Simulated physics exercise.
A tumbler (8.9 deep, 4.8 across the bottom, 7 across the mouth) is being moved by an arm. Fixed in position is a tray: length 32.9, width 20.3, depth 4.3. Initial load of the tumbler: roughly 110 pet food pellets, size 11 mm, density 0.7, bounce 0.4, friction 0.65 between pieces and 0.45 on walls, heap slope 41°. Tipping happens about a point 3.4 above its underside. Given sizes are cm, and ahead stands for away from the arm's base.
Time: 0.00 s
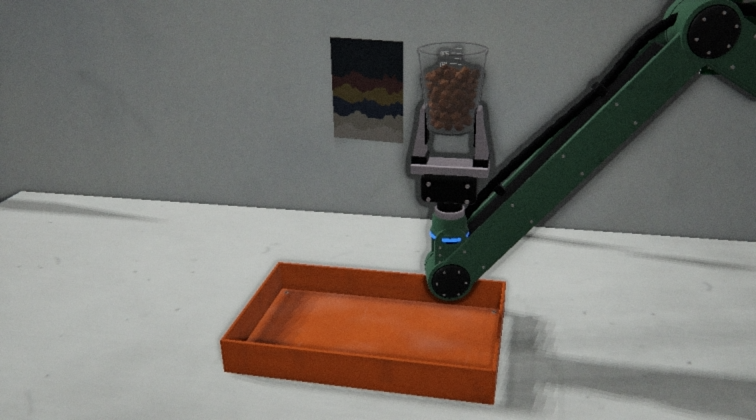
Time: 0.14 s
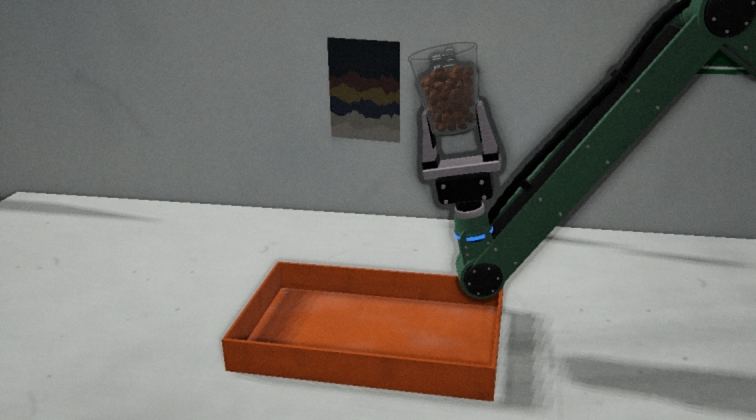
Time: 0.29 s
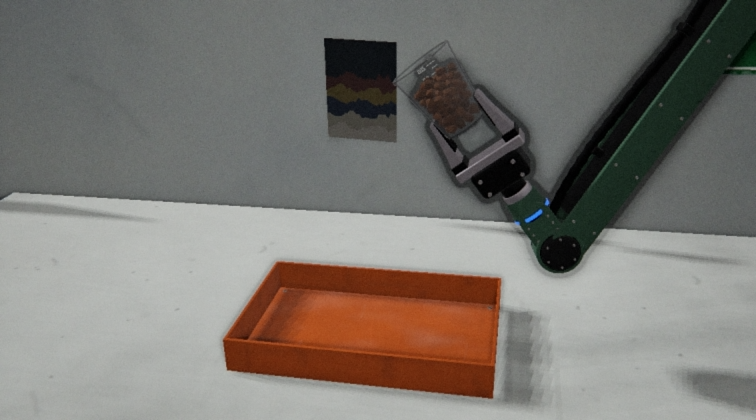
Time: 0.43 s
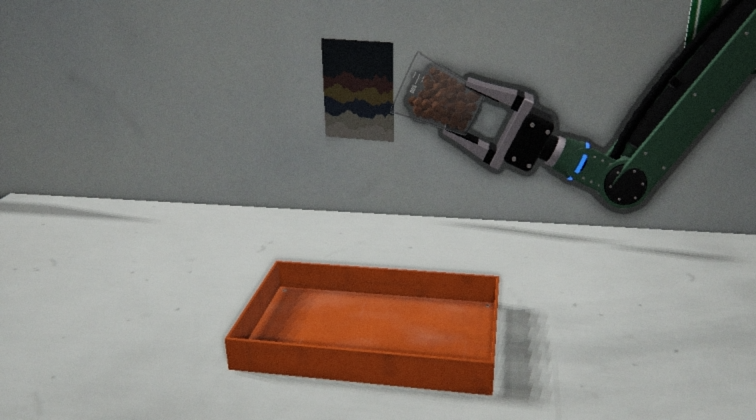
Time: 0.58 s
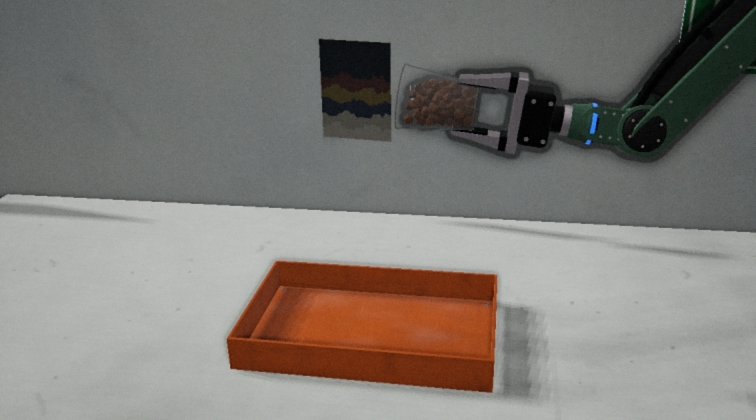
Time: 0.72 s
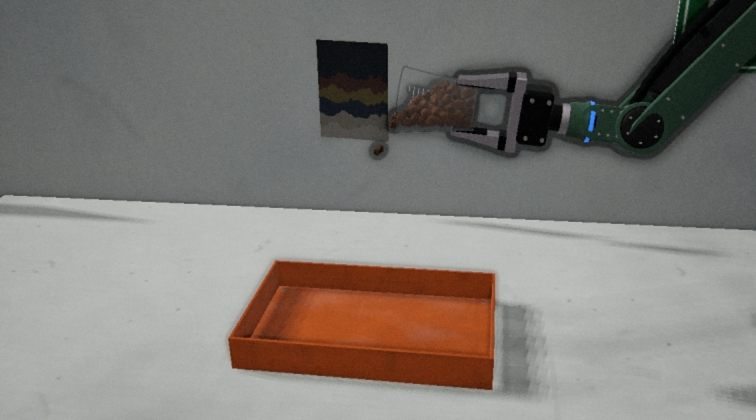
A green robotic arm tilts a clear tumbler of brown pellets leftward until several slip out.
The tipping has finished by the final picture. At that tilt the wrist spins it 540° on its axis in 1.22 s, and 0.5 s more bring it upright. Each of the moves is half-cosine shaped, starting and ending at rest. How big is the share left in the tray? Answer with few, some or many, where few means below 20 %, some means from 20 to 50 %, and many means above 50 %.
Some - from 20 to 50 %.
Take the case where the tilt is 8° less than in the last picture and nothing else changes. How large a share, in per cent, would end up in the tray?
In that case some 15 per cent.
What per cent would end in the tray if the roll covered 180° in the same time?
I'd expect some 20 per cent.
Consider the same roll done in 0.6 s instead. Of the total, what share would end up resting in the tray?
It would come to close to 25 per cent.
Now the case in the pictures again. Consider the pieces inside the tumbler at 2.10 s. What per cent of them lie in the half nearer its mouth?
About 40 percent is in the half nearer the mouth.
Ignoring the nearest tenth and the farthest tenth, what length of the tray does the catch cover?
It spans something like 16 centimetres, give or take.
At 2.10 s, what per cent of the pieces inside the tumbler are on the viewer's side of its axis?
75 per cent or thereabouts.
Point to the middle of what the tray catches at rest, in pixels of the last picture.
Middle: Close to (350, 328).
After 1.41 s, tipped 84°, highest piece 35 above the table; 89 in the tumbler, 15 in the tray, 8 in flight or on a rim.
After 2.10 s, tipped 65°, highest piece 35 above the table; 66 in the tumbler, 46 in the tray.
After 2.64 s, upright, highest piece 37 above the table; 66 in the tumbler, 46 in the tray.
After 3.34 s, upright, highest piece 36 above the table; 66 in the tumbler, 46 in the tray.
In the end, 66 in the tumbler, 46 in the tray. That is 41 % in the tray.
